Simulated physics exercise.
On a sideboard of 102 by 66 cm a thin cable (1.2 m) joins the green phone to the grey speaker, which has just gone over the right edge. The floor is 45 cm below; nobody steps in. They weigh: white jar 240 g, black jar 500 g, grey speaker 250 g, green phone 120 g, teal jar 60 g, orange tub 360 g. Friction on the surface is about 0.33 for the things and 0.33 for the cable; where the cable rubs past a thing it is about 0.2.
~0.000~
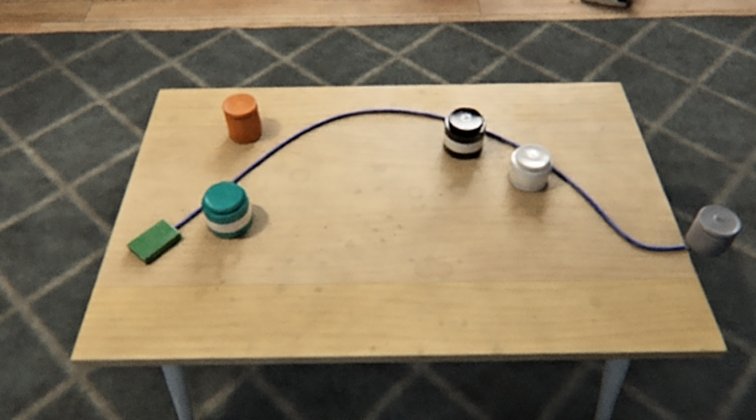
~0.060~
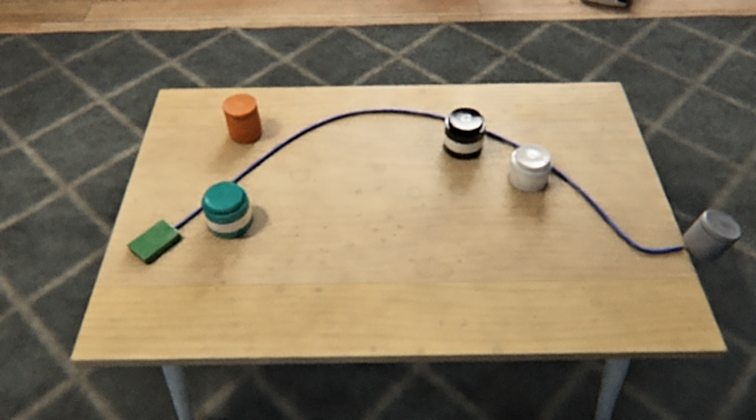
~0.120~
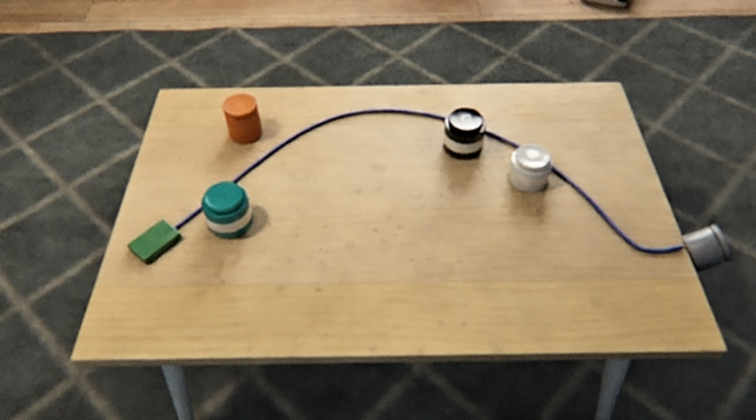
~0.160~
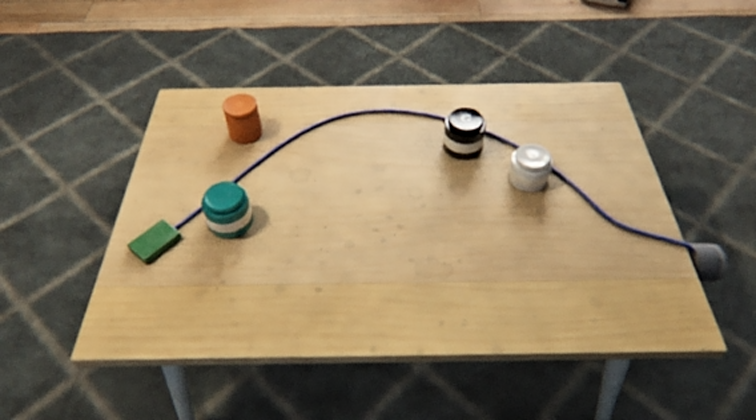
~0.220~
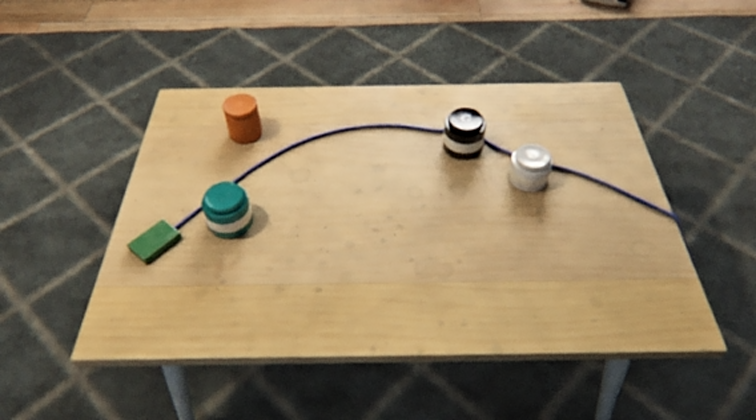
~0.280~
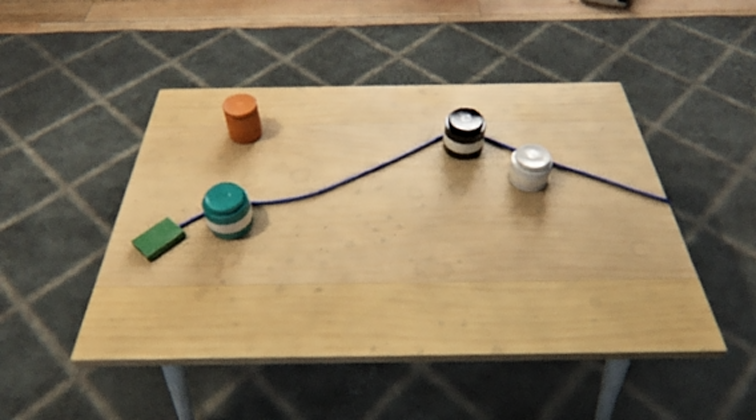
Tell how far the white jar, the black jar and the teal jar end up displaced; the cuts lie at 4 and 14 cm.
In order: The white jar stays in the low band; the black jar hardly moves; the teal jar shifts a middling way.
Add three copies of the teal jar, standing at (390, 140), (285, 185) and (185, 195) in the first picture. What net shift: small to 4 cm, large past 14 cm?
In turn: Large, middling, small.
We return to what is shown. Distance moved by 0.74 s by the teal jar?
About: Teal jar 8 cm.
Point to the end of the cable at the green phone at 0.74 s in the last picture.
Around (346, 164).
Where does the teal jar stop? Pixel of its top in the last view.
Around (245, 229).
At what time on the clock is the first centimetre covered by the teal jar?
About: Teal jar 0.30 s.
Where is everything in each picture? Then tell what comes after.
The first frame shows white jar (533, 155); black jar (466, 118); teal jar (223, 195); cable runs through (623, 234) (428, 114) (318, 125).
The second frame shows grey speaker (719, 224); cable runs through (623, 235) (428, 114).
The third frame shows grey speaker (707, 249); cable runs through (623, 235) (428, 114).
The fourth frame shows grey speaker (699, 263); cable runs through (632, 229) (428, 115).
In the fifth frame, cable runs through (676, 218).
The sixth frame shows white jar (533, 155); black jar (466, 118); teal jar (224, 196); cable runs through (587, 174) (367, 172).
After 0.5 s, the cable's tail end at (302, 185); teal jar 9 cm off its start, black jar 1 cm off its start, green phone 25 cm off its start.
After 0.7 s, the cable's tail end at (346, 164); teal jar 9 cm off its start, black jar 1 cm off its start, green phone 35 cm off its start.
After 1.0 s, the cable's tail end at (347, 163); teal jar 9 cm off its start at (245, 229), black jar 1 cm off its start at (468, 123), green phone 35 cm off its start at (325, 157).
After 1.2 s, the cable's tail end at (347, 163); teal jar 9 cm off its start, black jar 1 cm off its start, green phone 35 cm off its start.
After 2.4 s, the cable's tail end at (347, 163); teal jar 9 cm off its start at (245, 229), black jar 1 cm off its start at (468, 123), white jar 0 cm off its start at (534, 155), green phone 35 cm off its start at (325, 157).
